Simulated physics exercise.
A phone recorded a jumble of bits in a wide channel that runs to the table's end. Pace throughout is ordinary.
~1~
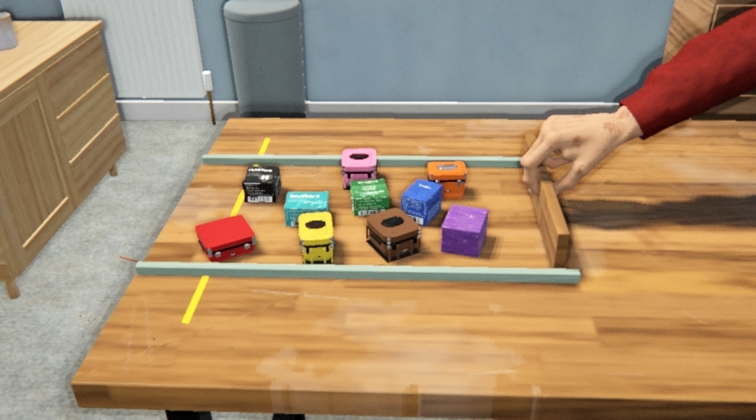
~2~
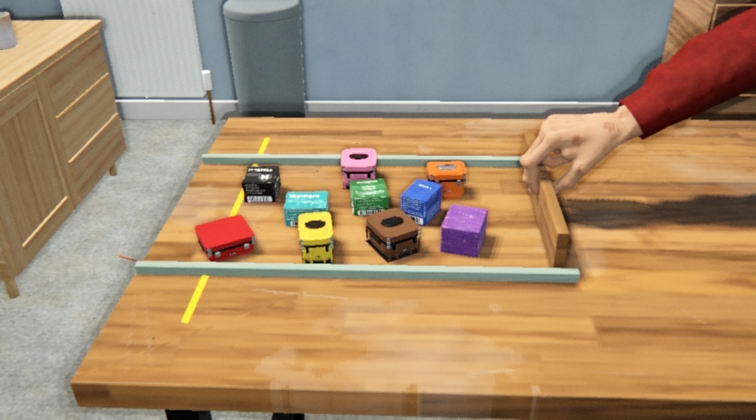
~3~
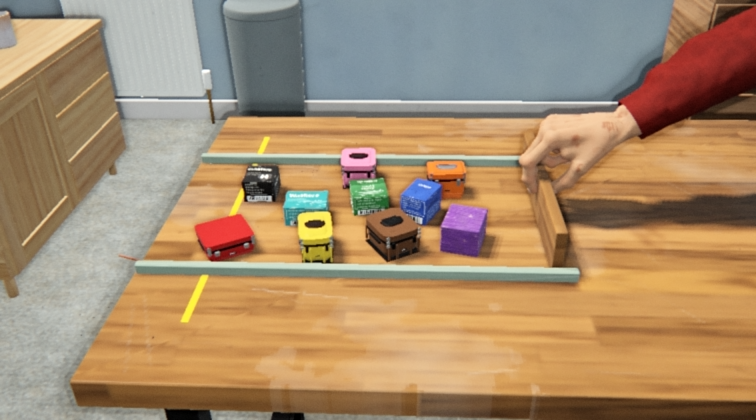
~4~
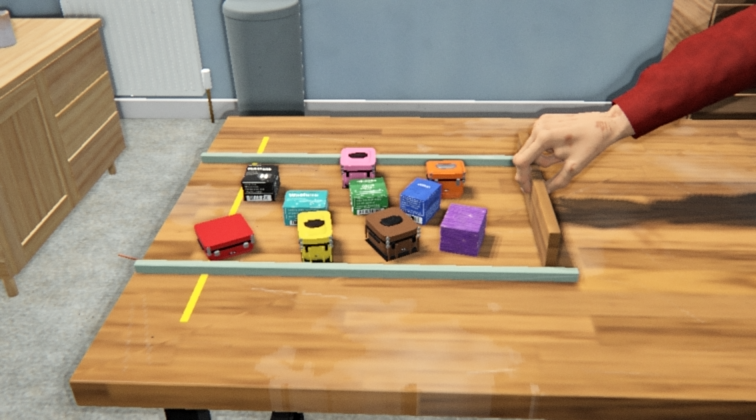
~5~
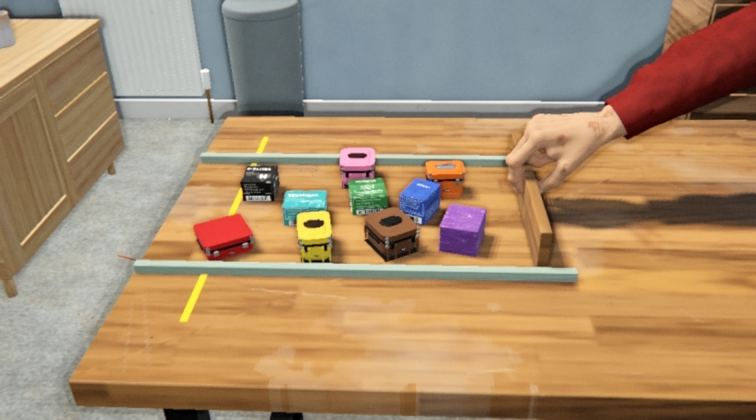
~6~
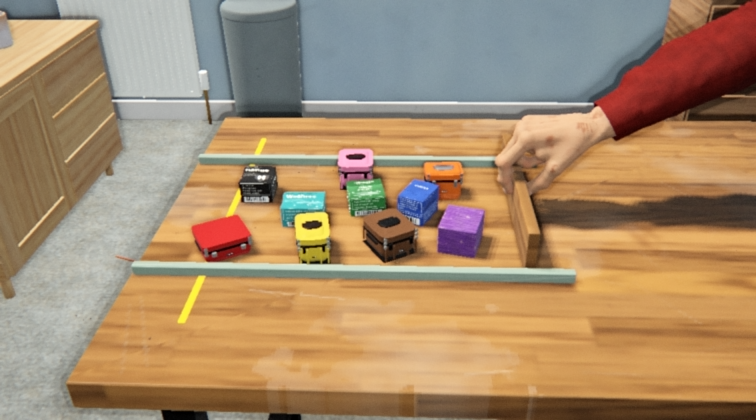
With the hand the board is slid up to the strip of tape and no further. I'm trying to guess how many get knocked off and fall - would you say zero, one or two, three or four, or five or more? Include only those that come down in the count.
I would say three or four.
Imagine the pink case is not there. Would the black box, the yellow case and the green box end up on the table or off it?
The black box remains - the yellow case ends up below - the green box remains.
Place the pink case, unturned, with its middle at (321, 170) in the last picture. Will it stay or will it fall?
The pink case would be still up.
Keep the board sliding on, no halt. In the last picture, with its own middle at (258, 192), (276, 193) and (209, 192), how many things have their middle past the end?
That makes 1, 1, 6.
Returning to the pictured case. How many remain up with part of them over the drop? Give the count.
The count is 3.
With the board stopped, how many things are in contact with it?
My count gives 4.
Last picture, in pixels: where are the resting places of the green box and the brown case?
The green box stops around (183, 196); the brown case around (159, 231).
Early on, none off yet; red case at rest near (222, 240); black box at rest near (259, 184); turquoise box at rest near (304, 209).
A while later, none off yet; red case travelled a little near (204, 238); black box at rest near (259, 184); turquoise box travelled about its own width near (262, 213).
Further along, none off yet; red case leaning well over near (130, 249); black box travelled about its own width near (222, 177); turquoise box travelled well along near (184, 214).
Finally, the number that fall off is three or four; lost, yellow case, turquoise box and red case.
